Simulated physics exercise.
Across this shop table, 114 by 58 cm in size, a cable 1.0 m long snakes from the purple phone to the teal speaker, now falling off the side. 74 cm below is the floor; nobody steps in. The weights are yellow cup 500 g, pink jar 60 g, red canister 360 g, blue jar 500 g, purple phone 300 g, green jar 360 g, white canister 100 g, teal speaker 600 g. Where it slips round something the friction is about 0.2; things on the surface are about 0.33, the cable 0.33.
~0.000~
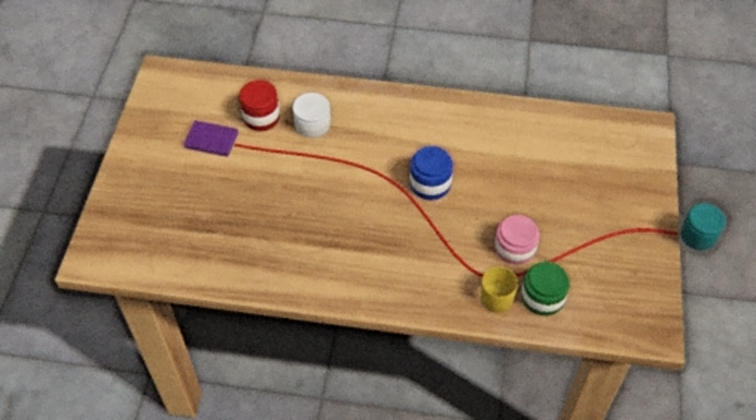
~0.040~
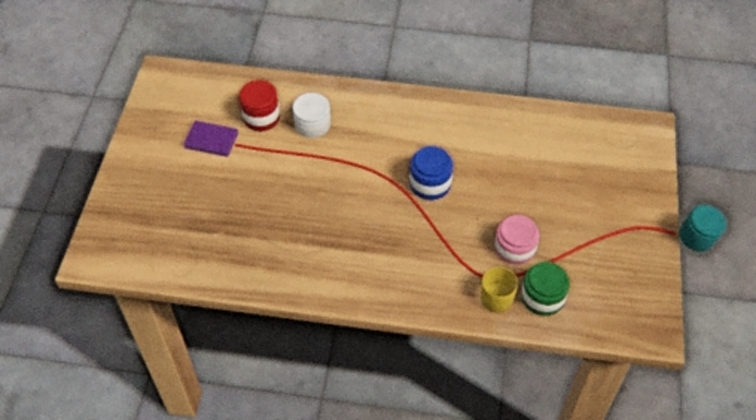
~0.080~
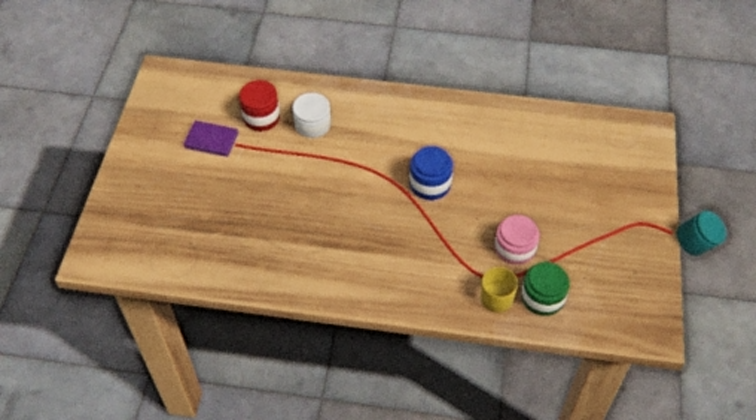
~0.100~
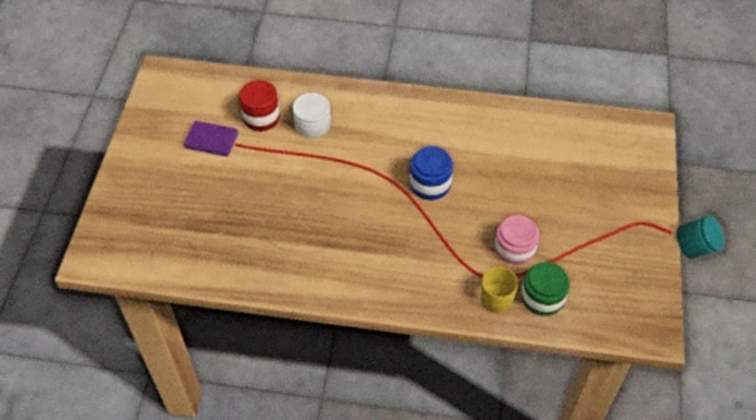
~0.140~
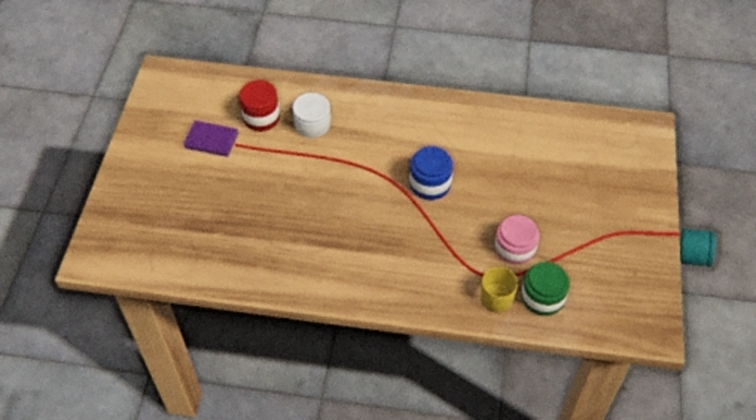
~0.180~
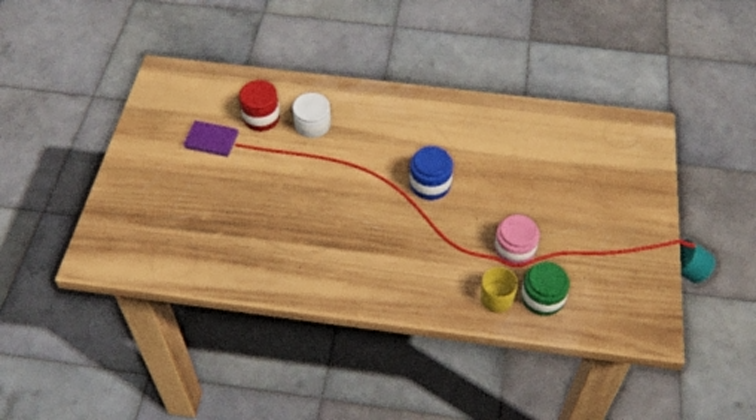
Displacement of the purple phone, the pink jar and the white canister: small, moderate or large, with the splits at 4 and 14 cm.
Purple phone: Large, pink jar: Large, white canister: Small.
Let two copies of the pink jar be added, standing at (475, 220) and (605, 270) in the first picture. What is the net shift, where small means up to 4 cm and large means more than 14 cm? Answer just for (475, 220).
Net shift there: A lot.
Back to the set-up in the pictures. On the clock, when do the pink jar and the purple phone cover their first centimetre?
Times: Pink jar = 0.22 s, purple phone = 0.26 s.
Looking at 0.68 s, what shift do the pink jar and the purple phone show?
About: Pink jar off the top, purple phone 50 cm.
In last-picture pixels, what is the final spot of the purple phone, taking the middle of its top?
It comes to rest close to (604, 270).
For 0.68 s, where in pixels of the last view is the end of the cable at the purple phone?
(481, 226) or thereabouts.
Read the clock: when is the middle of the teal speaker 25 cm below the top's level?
It happens at 0.34 seconds on the clock.
At 0.4 s, the cable's tail end at (339, 181); pink jar 37 cm off its start, purple phone 23 cm off its start, teal speaker over the edge.
At 0.7 s, the cable's tail end at (481, 226); pink jar over the edge, purple phone 53 cm off its start, teal speaker over the edge.
At 0.9 s, the cable's tail end at (608, 279); pink jar over the edge, purple phone 78 cm off its start at (583, 267), teal speaker over the edge.
At 1.2 s, the cable's tail end at (629, 284); pink jar over the edge, purple phone 82 cm off its start, teal speaker over the edge.
At 2.4 s, the cable's tail end at (629, 284); pink jar over the edge, purple phone 82 cm off its start at (604, 270), white canister 0 cm off its start at (311, 106), teal speaker over the edge.
